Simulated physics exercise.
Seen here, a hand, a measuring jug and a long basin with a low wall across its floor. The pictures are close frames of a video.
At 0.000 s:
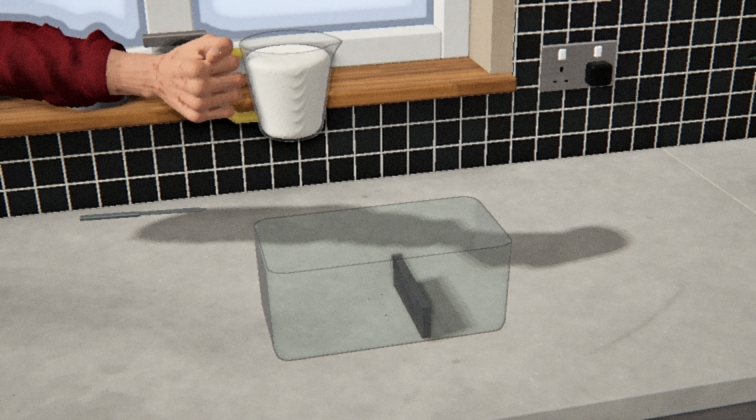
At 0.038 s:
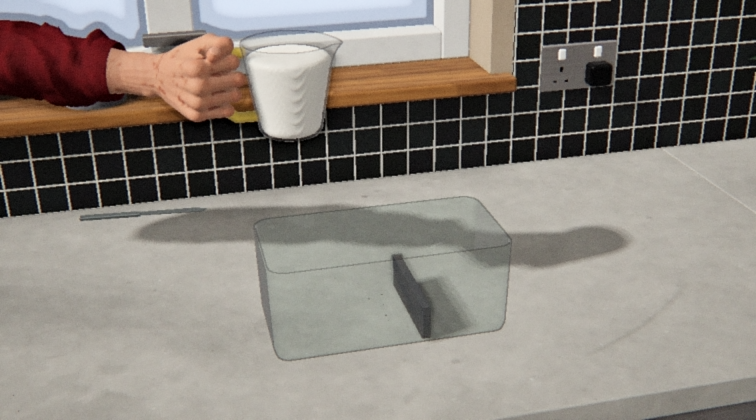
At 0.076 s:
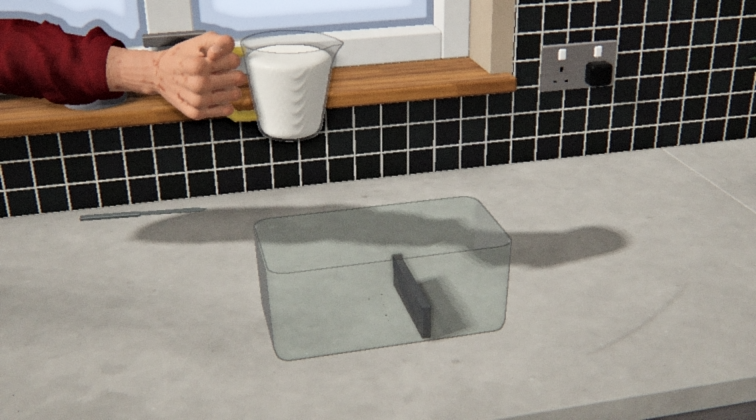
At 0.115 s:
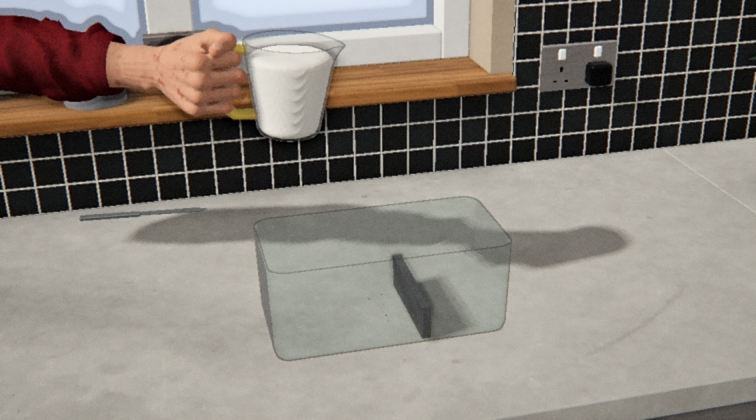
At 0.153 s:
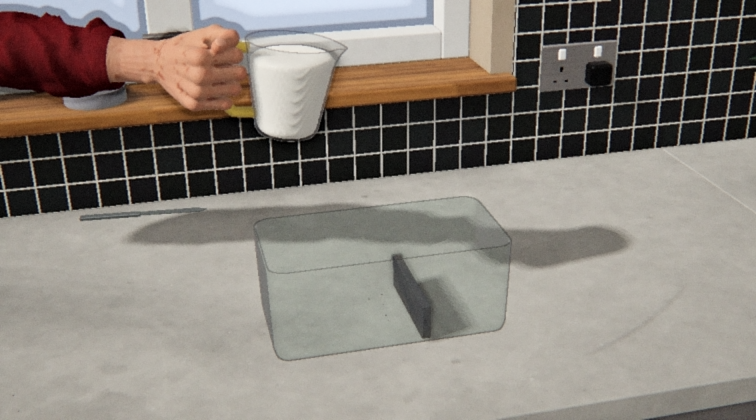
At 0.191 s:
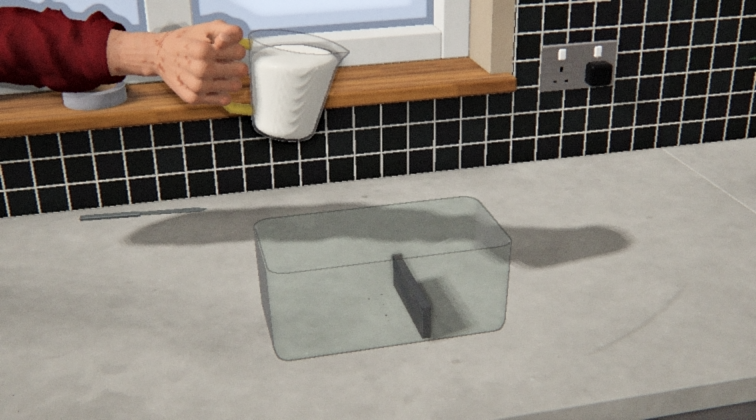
Measuring jug of white liquid, held by a hand in a red sleeve, tilting slightly rightward above a clear walled basin.
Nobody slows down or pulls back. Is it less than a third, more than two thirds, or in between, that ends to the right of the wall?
In the end from a third to two thirds is right of the wall.
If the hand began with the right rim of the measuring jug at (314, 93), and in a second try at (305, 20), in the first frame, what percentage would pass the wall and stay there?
Near 5 % and 5 %.
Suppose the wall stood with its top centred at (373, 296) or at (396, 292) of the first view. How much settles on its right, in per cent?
Near 90 % and 85 %.
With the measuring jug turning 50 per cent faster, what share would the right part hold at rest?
It comes to 45 per cent or so.
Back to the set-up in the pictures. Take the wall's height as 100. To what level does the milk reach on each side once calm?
Some 20 per cent left and 40 right.
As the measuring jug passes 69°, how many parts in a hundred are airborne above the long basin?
Roughly 25 in a hundred.
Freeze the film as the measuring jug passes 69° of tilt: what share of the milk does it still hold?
About 75 per cent.
A moment on, the measuring jug is tipped part way and 73 per cent is still to pour, 1 is left of the wall and 1 right of it.
Next, the measuring jug is tipped on its side and 19 per cent is still to pour, 11 is left of the wall and 41 right of it.
Then the measuring jug is tipped right over and 1 per cent is still to pour, 37 is left of the wall and 57 right of it.
Later the measuring jug is tipped right over and 0 per cent is still to pour, 41 is left of the wall and 57 right of it.
Finally, 41 per cent lies left of the wall, 58 right of it and 1 outside.
